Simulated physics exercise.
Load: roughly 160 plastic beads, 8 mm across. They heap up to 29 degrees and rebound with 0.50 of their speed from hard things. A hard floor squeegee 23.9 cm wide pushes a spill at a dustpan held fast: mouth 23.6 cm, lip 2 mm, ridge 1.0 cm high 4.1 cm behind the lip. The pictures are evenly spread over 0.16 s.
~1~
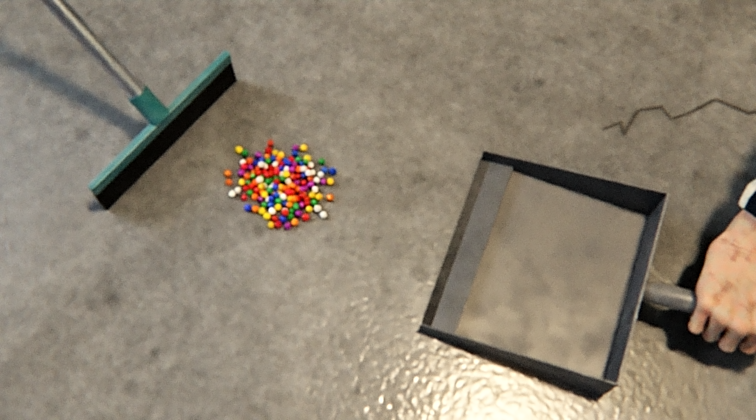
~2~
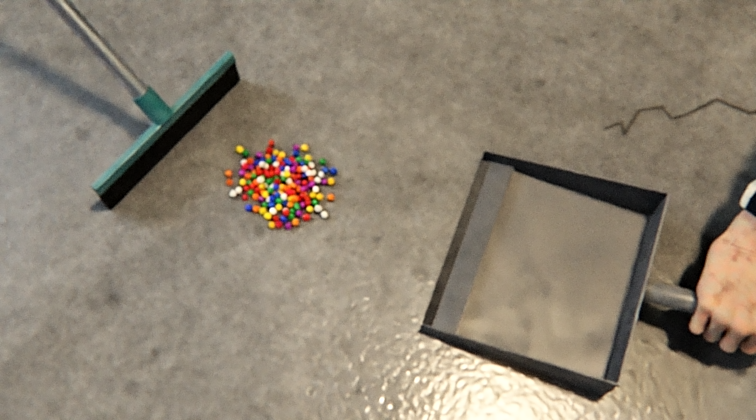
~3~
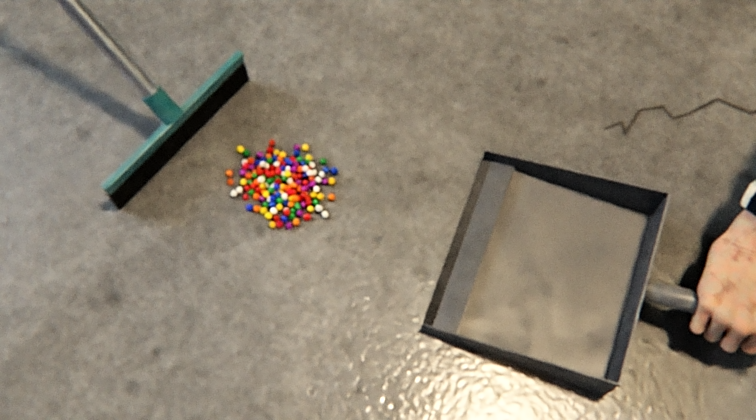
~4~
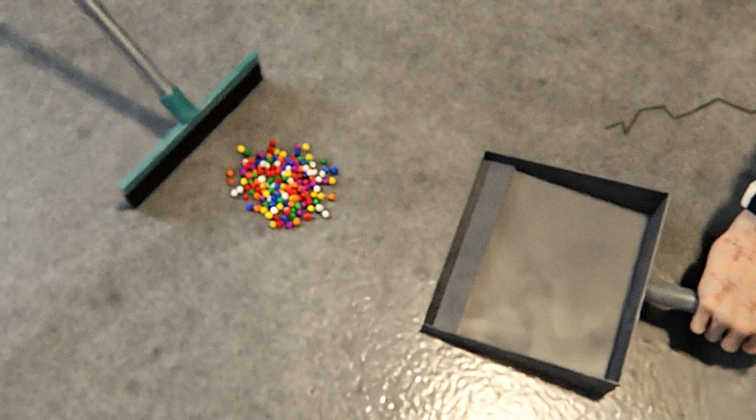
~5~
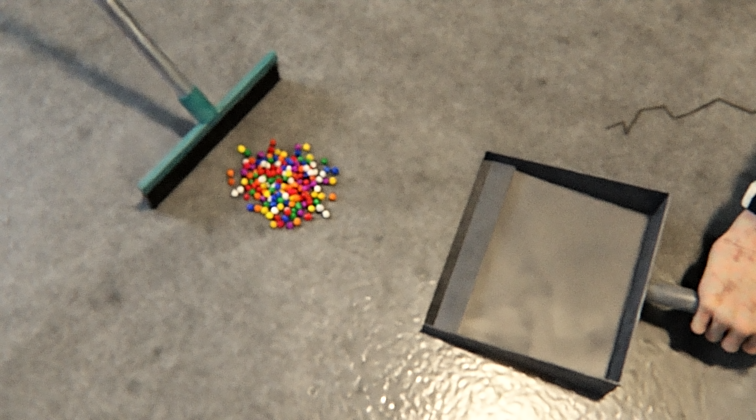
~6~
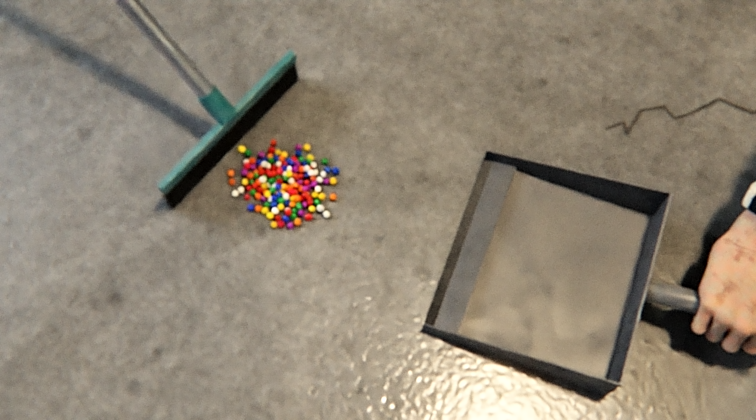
On a gray hard floor, a green squeegee with a black blade slid a short way right toward a pile of colorful beads, which stayed put while a hand held a dustpan still at the right.
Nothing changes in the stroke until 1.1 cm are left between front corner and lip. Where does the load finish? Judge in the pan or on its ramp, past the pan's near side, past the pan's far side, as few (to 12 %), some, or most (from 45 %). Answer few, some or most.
Pan: Few, near side: Few, far side: Few.
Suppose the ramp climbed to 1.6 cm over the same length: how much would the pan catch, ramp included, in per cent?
It would be near 0 per cent.
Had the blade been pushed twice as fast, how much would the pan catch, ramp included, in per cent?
Then about 20 per cent.
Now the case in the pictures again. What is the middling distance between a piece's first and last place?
Some 18 cm.
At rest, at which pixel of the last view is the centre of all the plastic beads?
Around (422, 245).
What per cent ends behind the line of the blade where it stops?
About 35 per cent.
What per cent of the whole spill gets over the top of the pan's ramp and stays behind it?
Some 0 per cent.
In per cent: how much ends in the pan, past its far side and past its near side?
Pan 0, near side 5, far side 5.
Then, 0.20 s after the last picture, middle of the blade 17 cm from the lip; 0 % over the lip, far side 0 %, near side 0 %.
Then, 0.33 s after the last picture, middle of the blade 9 cm from the lip; 0 % over the lip, far side 0 %, near side 5 %.
Then, 0.59 s after the last picture, middle of the blade 5 cm from the lip; 5 % over the lip, far side 5 %, near side 5 %.
In the end, pan 0 %, near side 5 %, far side 5 %, in front of the lip or behind the blade 85 %.
